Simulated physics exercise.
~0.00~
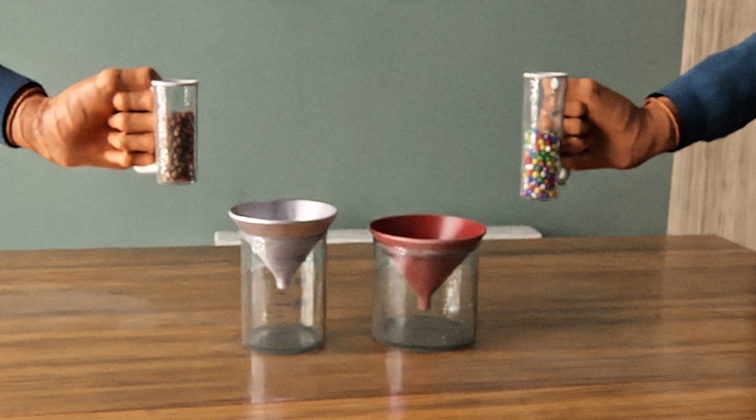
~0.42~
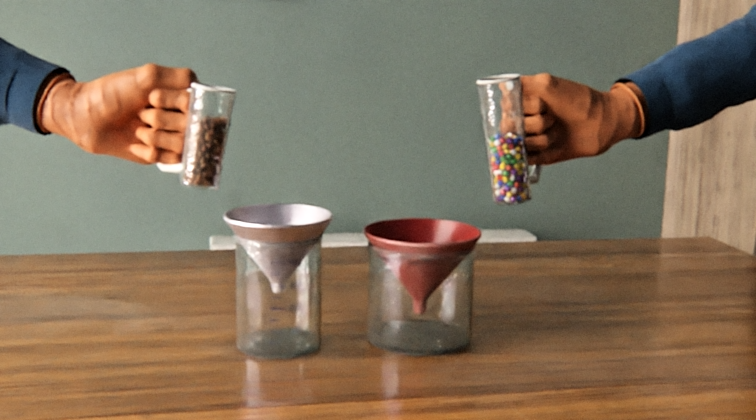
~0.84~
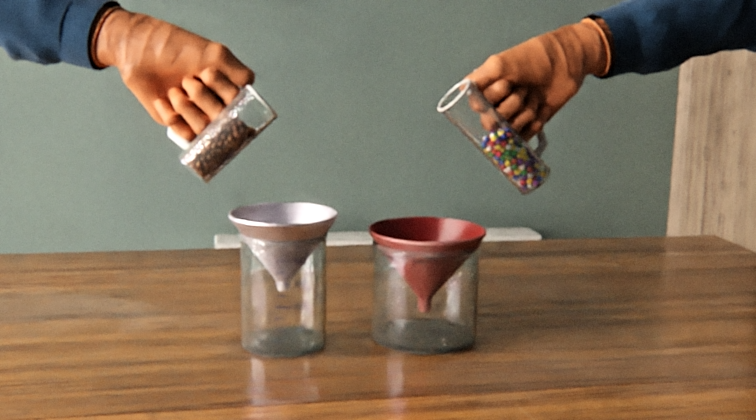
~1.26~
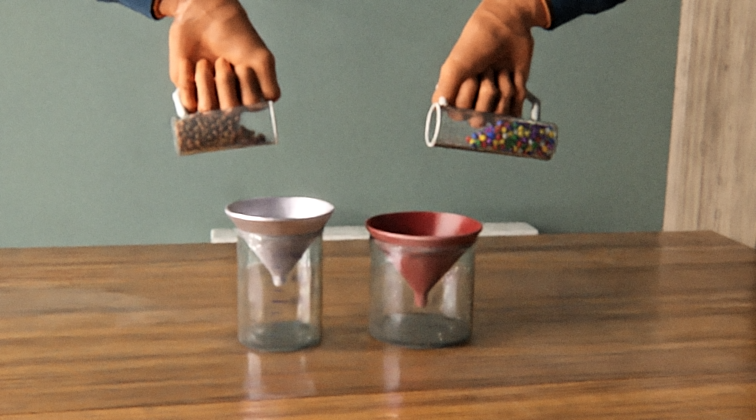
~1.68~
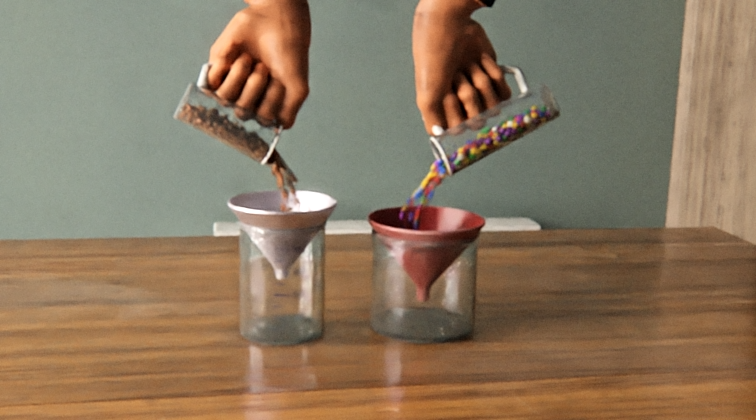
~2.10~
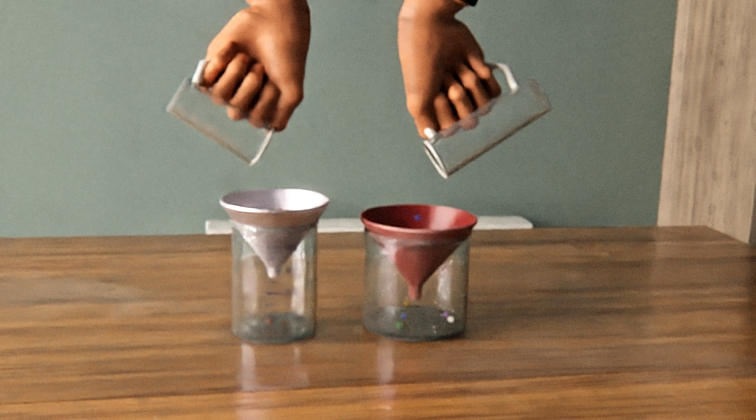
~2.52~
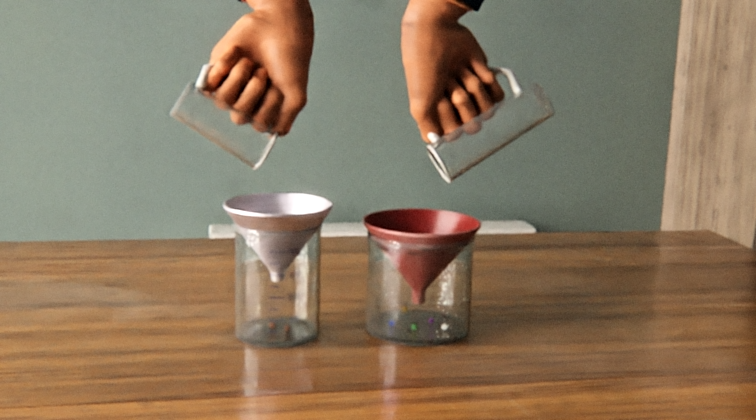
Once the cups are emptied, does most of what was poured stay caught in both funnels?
Yes, both funnels clog, and only a few pieces get down into each jar.
